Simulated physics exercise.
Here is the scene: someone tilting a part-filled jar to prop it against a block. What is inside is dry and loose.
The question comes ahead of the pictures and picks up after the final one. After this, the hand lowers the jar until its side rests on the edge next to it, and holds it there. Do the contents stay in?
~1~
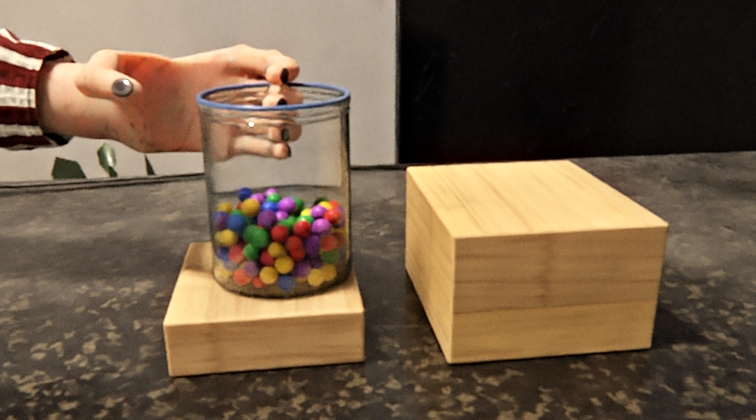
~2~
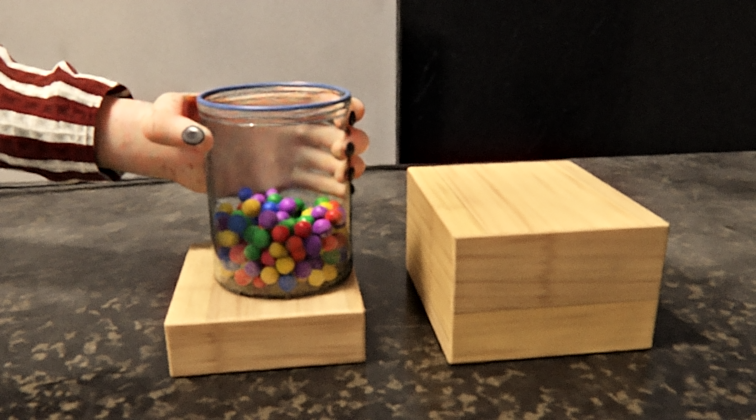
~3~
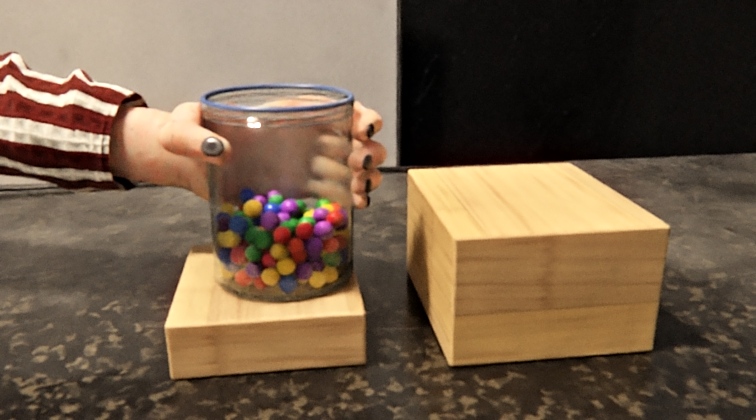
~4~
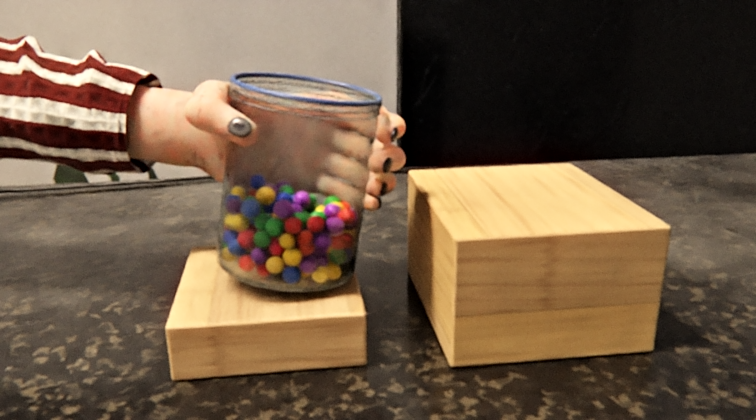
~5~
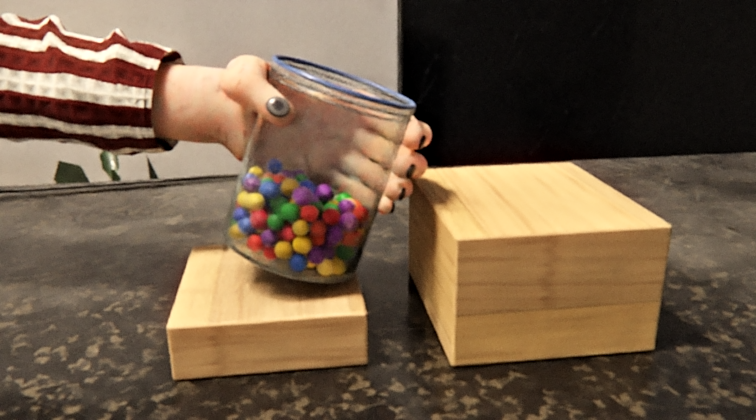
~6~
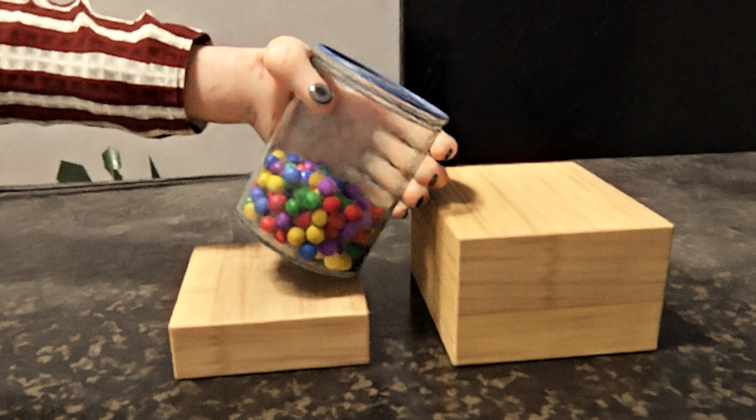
The filling stays put.
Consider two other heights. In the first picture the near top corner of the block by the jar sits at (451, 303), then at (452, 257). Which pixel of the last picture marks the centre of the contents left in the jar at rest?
Roughly at (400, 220) for the first height, and roughly at (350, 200) for the second.
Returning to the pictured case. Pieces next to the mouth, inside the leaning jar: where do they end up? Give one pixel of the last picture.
Near (400, 199).
Then, 0.19 s later than the last frame, the jar leans 39°; everything is still inside.
Then, 0.40 s later than the last frame, the jar rests on the block at 45°; everything is still inside.
Then, 0.64 s later than the last frame, the jar rests on the block at 46°; everything is still inside.
When it is over, the jar rests on the block at 46°; everything is still inside.
